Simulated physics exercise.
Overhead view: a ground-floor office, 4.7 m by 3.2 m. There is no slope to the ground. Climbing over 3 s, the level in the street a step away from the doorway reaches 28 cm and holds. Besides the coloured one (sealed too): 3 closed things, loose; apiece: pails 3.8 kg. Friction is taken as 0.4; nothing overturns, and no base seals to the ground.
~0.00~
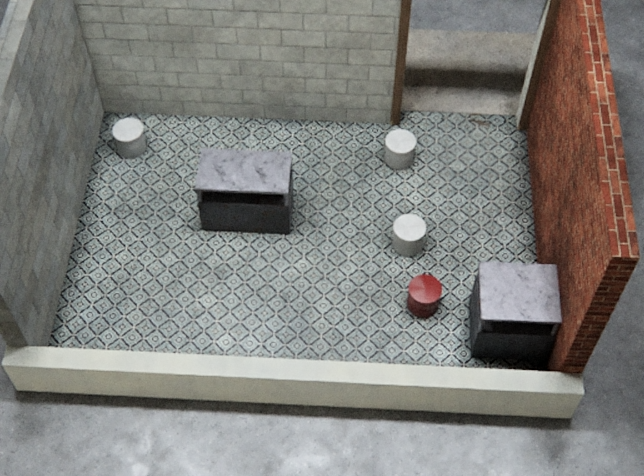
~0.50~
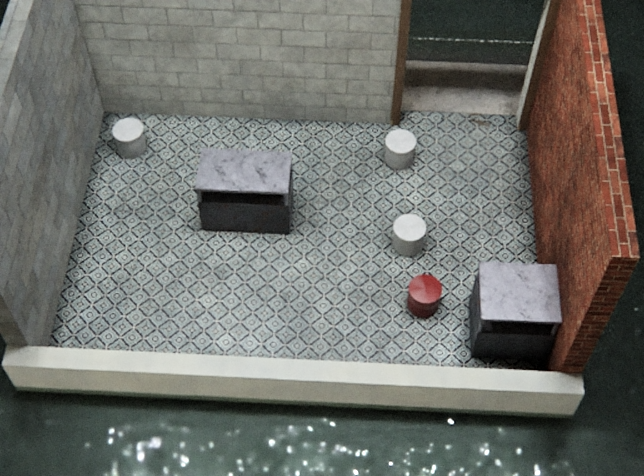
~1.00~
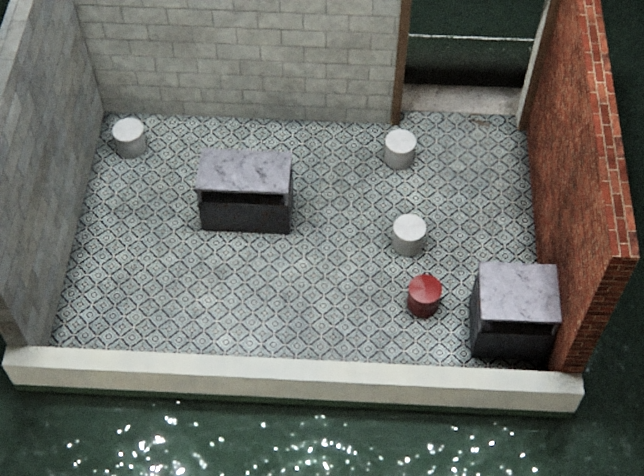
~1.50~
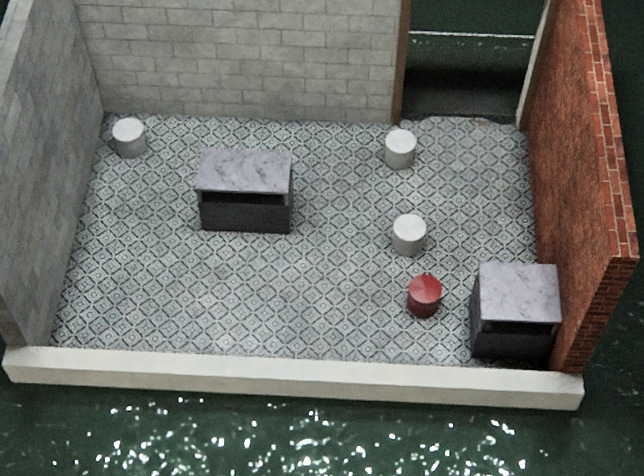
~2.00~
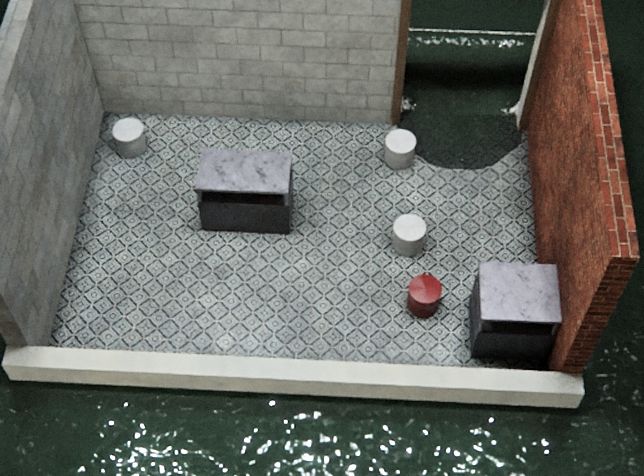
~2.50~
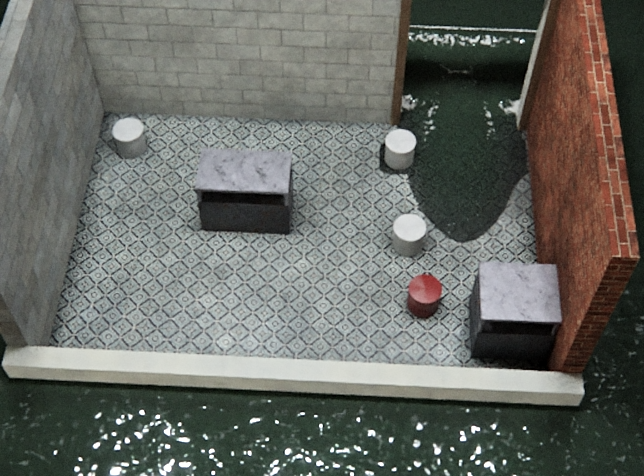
Dark water rises outside the room, then spreads through the doorway across the patterned floor.
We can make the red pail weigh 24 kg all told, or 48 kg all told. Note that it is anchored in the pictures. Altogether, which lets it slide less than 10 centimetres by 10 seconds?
I would say it takes the heavier mass.
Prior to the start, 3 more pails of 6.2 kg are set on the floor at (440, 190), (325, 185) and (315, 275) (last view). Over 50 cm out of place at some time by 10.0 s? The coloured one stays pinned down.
Order as asked: Goes beyond / stays within / goes beyond.
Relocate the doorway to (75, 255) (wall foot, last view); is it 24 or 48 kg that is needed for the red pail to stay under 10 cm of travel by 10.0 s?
In that setup just the second mass works.
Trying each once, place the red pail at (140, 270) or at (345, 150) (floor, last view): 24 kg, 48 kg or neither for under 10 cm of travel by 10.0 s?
For the first spot only the heavier suffices, for the second the lighter suffices.
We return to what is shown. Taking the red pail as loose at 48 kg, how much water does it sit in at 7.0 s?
About 13 cm.
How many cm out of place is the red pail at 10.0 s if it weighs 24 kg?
Close to 80 centimetres.
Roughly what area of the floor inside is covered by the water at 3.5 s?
Somewhere about 4.5 m2, give or take.
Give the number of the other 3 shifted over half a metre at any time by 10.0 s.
That comes to 3.
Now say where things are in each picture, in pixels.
The red pail at (425, 289), on the bottom; 0.0 m2 under water; 0 of 4 have shifted, in the first picture.
The red pail at (425, 289), on the bottom; water covers 0.0 m2; 0 of 4 have shifted, in the second picture.
The red pail at (425, 289), on the bottom; 0.0 m2 under water; 0 of 4 have shifted, in the third picture.
The red pail at (425, 289) rests on the ground; 0.0 m2 under water; 0 of 4 have shifted, in the fourth picture.
The red pail at (425, 289) rests on the ground; water covers 0.6 m2; 0 of 4 have shifted, in the fifth picture.
The red pail at (425, 289) rests on the ground; 1.5 m2 under water; 0 of 4 have shifted, in the sixth picture.
After 3.5 s the red pail would be 0 cm from its start with 24 kg and 0 cm from its start with 48 kg; 4 cm of water round it then.
After 4.5 s the red pail would be 15 cm from its start with 24 kg and 0 cm from its start with 48 kg; 12 cm of water round it then.
After 7.0 s the red pail would be 50 cm from its start with 24 kg and 0 cm from its start with 48 kg; 13 cm of water round it then.
After 10.0 s the red pail would be 86 cm from its start with 24 kg and 0 cm from its start with 48 kg; 15 cm of water round it then.
